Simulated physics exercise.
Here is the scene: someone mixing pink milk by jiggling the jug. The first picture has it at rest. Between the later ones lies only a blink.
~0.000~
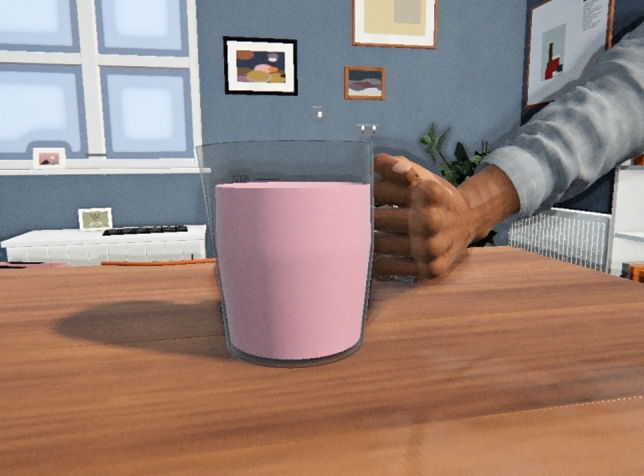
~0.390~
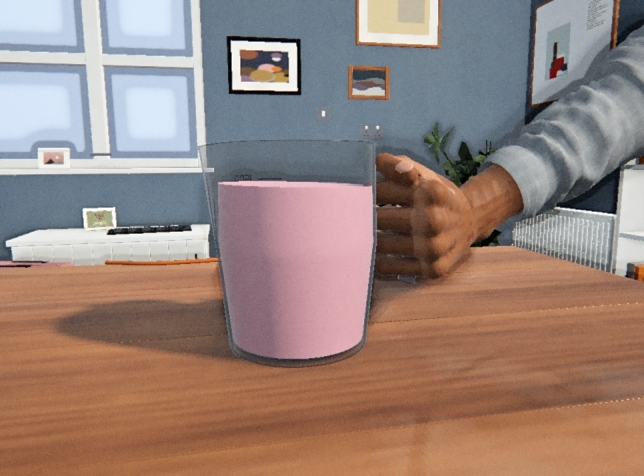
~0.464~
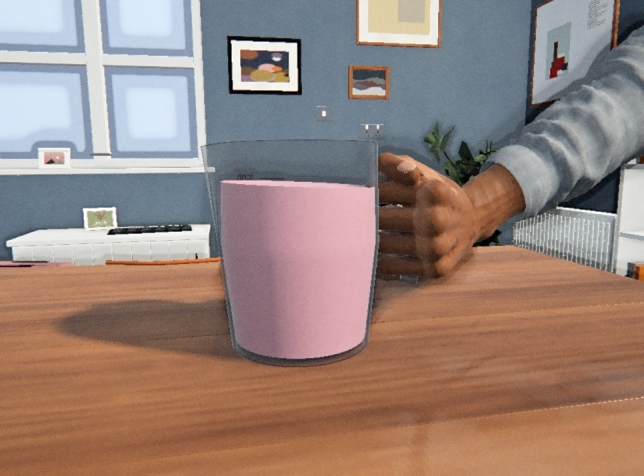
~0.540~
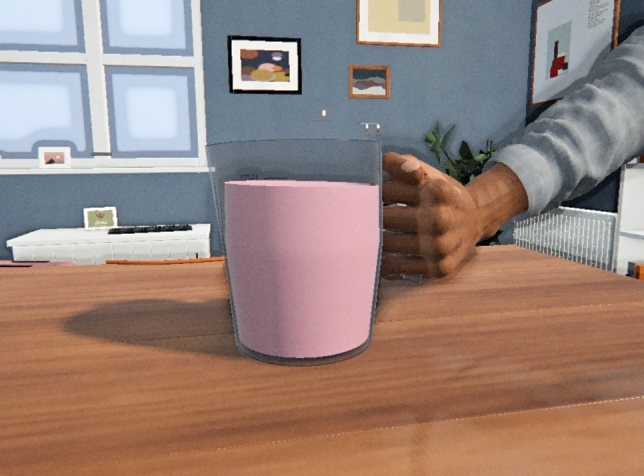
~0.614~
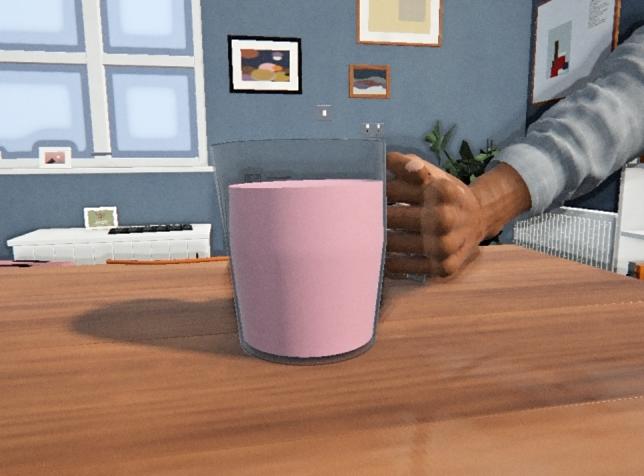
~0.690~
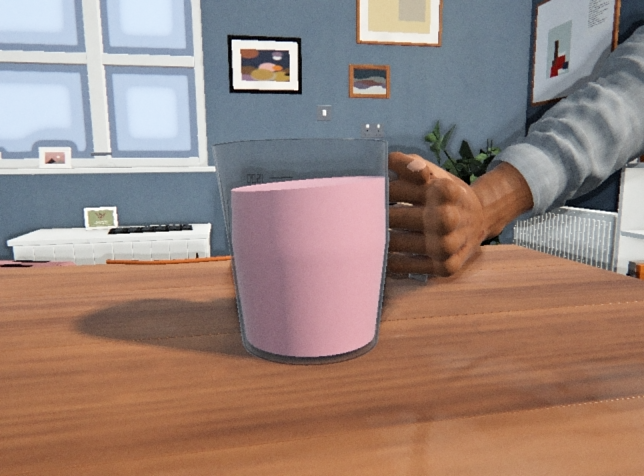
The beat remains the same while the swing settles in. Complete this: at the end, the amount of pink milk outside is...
At the end, the amount outside is zero.
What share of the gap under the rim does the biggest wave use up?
Roughly 30 per cent, I'd estimate.
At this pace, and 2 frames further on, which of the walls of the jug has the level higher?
Higher on the right side.
After 1.0 s, the highest wave so far stays far below the rim.
After 2.2 s, the highest wave so far climbs under half way to the rim.
After 5.1 s, the highest wave so far climbs under half way to the rim; nothing has left it.
